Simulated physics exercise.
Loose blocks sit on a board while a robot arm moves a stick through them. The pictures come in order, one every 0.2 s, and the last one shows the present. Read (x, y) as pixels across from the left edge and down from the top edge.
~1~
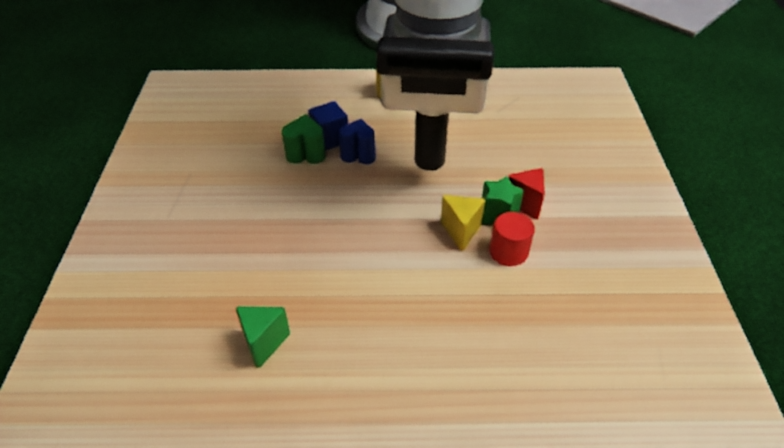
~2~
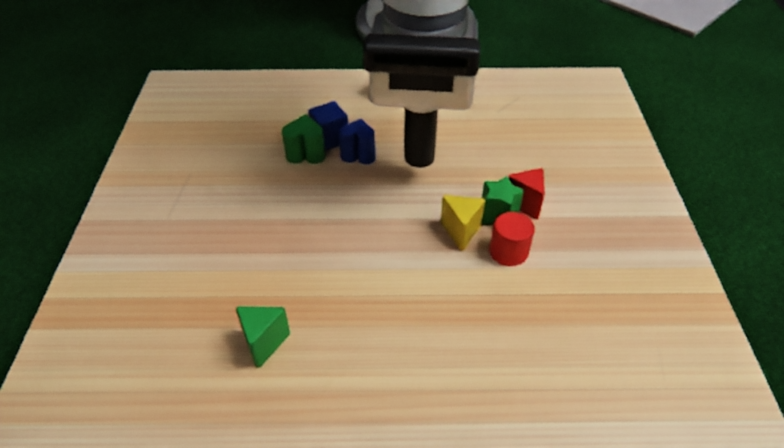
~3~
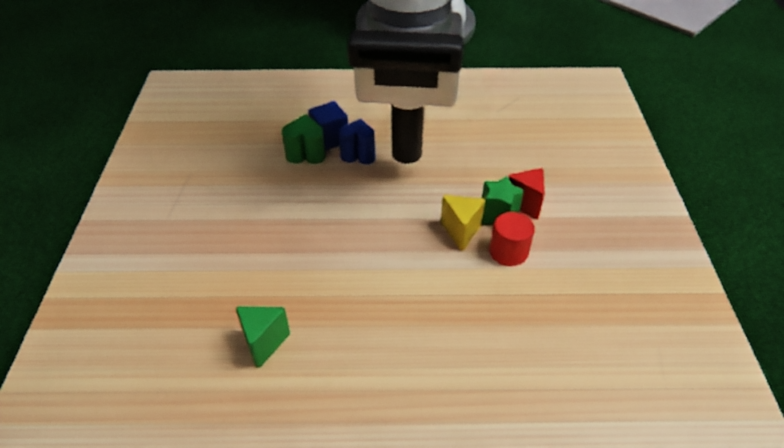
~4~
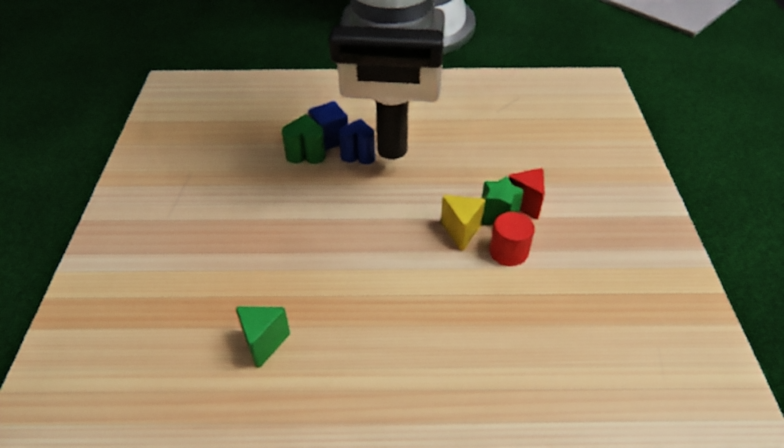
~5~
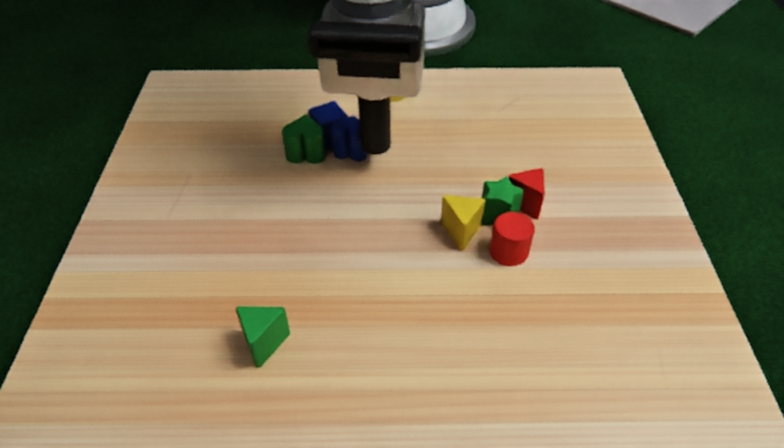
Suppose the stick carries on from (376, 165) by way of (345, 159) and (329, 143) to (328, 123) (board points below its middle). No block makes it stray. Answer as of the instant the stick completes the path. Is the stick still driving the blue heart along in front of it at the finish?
Final answer: Yes.
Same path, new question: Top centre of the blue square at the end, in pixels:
Final place: (296, 70).
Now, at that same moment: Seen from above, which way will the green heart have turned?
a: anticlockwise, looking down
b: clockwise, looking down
Correct choice: A.
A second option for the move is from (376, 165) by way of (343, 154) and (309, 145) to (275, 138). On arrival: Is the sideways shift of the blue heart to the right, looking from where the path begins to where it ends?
I believe so.
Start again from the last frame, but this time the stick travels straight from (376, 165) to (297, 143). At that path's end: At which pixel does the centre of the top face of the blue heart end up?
Close to (287, 99).
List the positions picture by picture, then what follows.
In the first picture, stick tip (430, 161); block tops, green heart (303, 127); blue square (328, 112); blue heart (357, 129); yellow round block hidden.
In the second picture, stick (419, 158); blocks unchanged.
In the third picture, stick (407, 154); blocks unchanged.
In the fourth picture, stick (392, 150); blocks unchanged.
In the fifth picture, stick (376, 145); green heart (303, 127); blue square (328, 112); blue heart (349, 125); yellow round block hidden.
What follows on the original path. One third of the way, stick (343, 139); green heart (298, 128); blue square (315, 100), turned 20° clockwise; blue heart (322, 117), turned 20° clockwise.
Two thirds of the way, stick (327, 123); green heart (291, 126), turned 25° anticlockwise; blue square (305, 85), turned 25° clockwise; blue heart (308, 101), turned 25° clockwise.
At the end, stick (326, 103); green heart (291, 126), turned 25° anticlockwise; blue square (296, 70); blue heart (304, 84); yellow round block in place.
